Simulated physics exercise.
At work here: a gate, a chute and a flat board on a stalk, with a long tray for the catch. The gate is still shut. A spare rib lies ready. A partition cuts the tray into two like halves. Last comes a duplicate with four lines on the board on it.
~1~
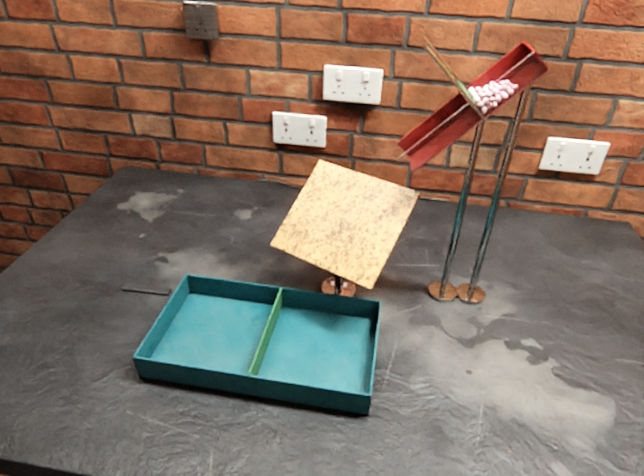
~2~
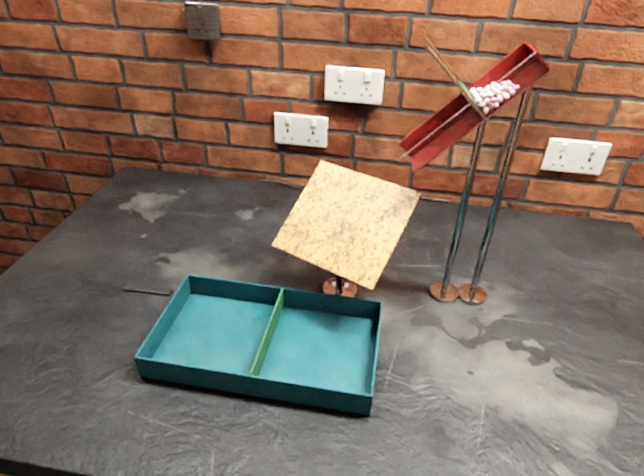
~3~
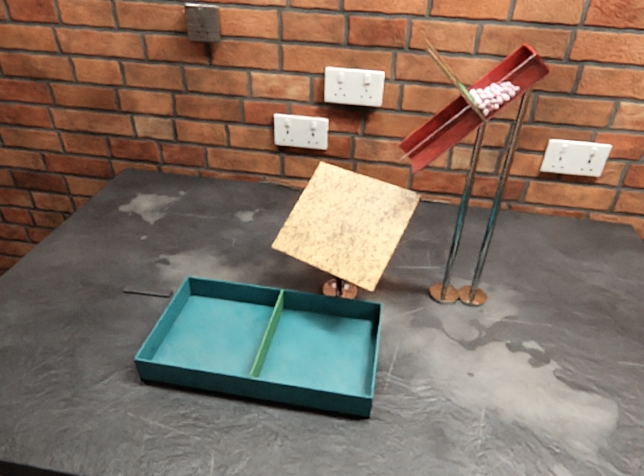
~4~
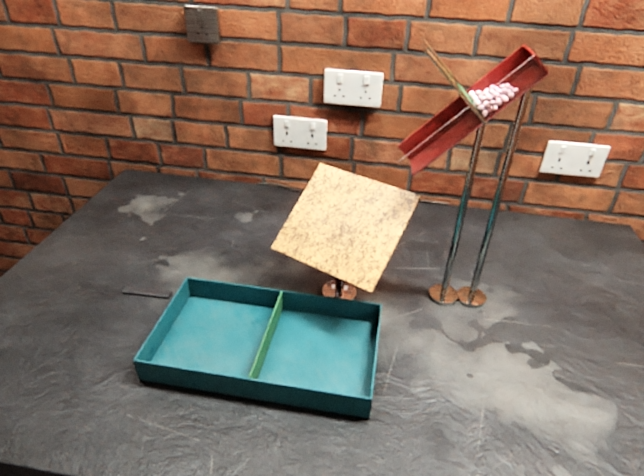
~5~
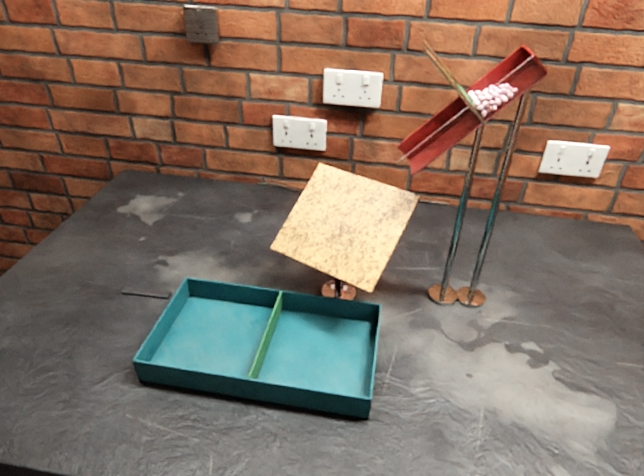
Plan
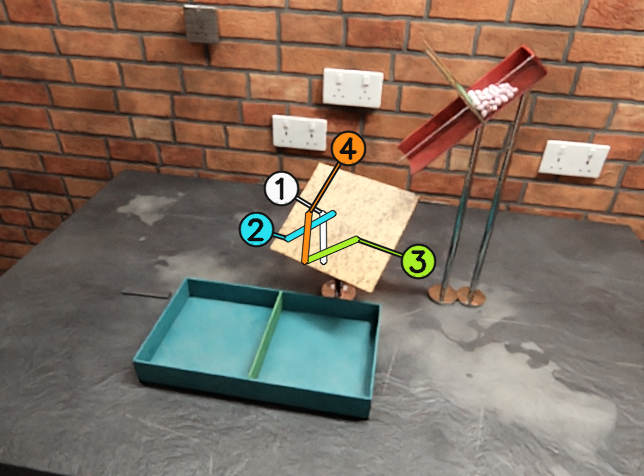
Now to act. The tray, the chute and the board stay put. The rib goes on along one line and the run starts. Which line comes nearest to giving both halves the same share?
Take 2.
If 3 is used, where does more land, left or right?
The left half.
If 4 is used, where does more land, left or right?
Right.
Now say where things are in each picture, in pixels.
Load behind the gate near (489, 95), sugar pearls; lip of the chute near (411, 165), sloping fairly steeply, in the first picture.
Middle of the board near (344, 220), tilted fairly steeply; middle of its low edge near (319, 266); of its high edge near (369, 176), in the second picture.
Front corners of the tray near (135, 359) and (372, 398); front end of its middle wall near (250, 377); gate still shut near (464, 92), in the third picture.
Middle of the load near (489, 98); lip near (412, 168), in the fourth picture.
Middle of the load near (488, 99); lip near (411, 168), in the fifth picture.
On the marked copy, line 1 from (323, 213) to (323, 261); line 2 from (332, 213) to (287, 238); line 3 from (356, 239) to (307, 260); line 4 from (308, 214) to (304, 261).
For line 1, of what is caught, a small share in the left half, the bulk in the right.
For line 2, of what is caught, close to half in the left half, close to half in the right.
For line 3, of what is caught, all but a few in the left half, a small share in the right.
For line 4, of what is caught, a small share in the left half, all but a few in the right.
